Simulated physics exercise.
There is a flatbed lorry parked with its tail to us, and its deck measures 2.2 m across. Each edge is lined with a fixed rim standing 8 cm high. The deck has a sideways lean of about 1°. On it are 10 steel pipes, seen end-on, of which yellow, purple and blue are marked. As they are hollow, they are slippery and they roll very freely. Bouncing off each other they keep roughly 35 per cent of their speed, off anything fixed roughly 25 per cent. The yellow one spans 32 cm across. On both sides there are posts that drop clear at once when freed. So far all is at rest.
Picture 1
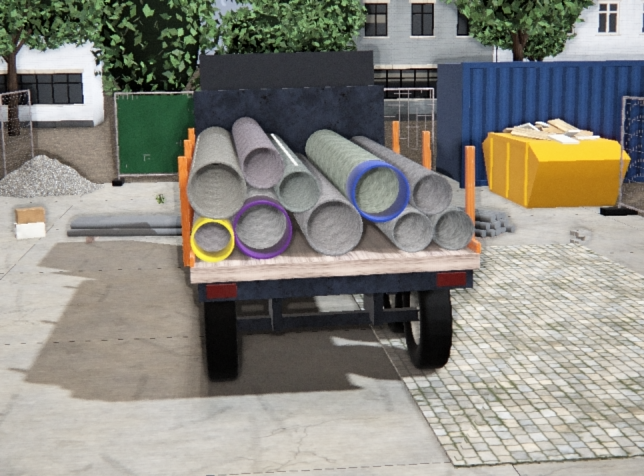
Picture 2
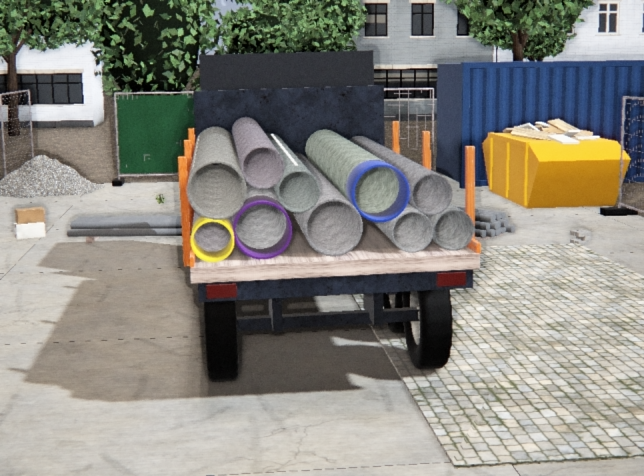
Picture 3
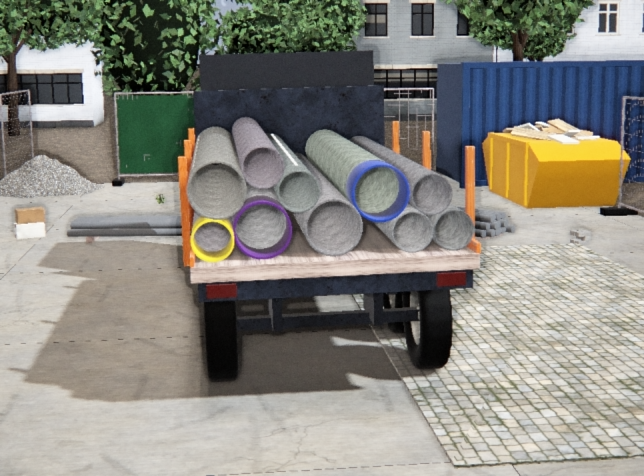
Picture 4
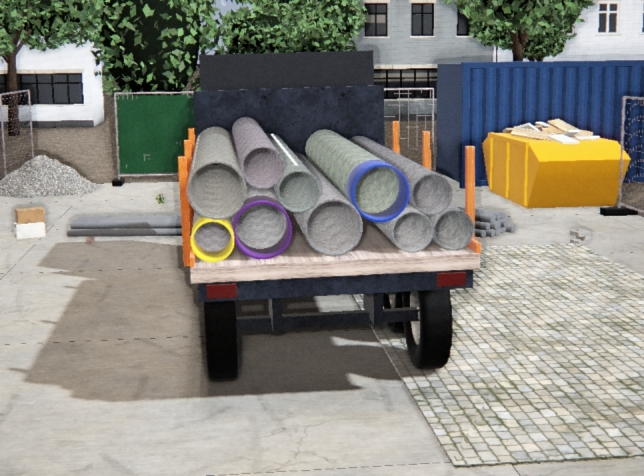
A flatbed lorry loaded with grey pipes stands parked in a yard, and nothing moves.
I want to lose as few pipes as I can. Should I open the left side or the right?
Open the right side.
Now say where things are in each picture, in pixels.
In the first frame, yellow (213, 241), purple (263, 231), blue (381, 194); the deck is a shade lower on the left; 5 of the 10 make up the bottom layer; all still.
In the second frame, yellow (213, 241), purple (263, 231), blue (381, 194); rims, left 8 cm, right 8 cm; all still.
In the third frame, yellow (213, 241), purple (263, 231), blue (381, 194); side tops at (182, 162) and (470, 151); all still.
In the fourth frame, yellow (213, 241), purple (263, 231), blue (381, 194); at rest.
If it is the left, after 1.7 s, yellow is on the deck, 15 cm from the left edge; purple is on the deck, 55 cm from the left edge; blue is up on others, 70 cm from the right edge; 2 gone from the deck.
If it is the left, in the end, yellow is on the deck, 15 cm from the left edge; purple is on the deck, 55 cm from the left edge; blue is up on others, 70 cm from the right edge; 2 gone from the deck.
If it is the right, after 0.7 s, yellow is on the deck, 15 cm from the left edge; purple is on the deck, 55 cm from the left edge; blue is up on others, 70 cm from the right edge; 0 gone from the deck.
If it is the right, in the end, yellow is on the deck, 15 cm from the left edge; purple is on the deck, 55 cm from the left edge; blue is up on others, 70 cm from the right edge; 0 gone from the deck.
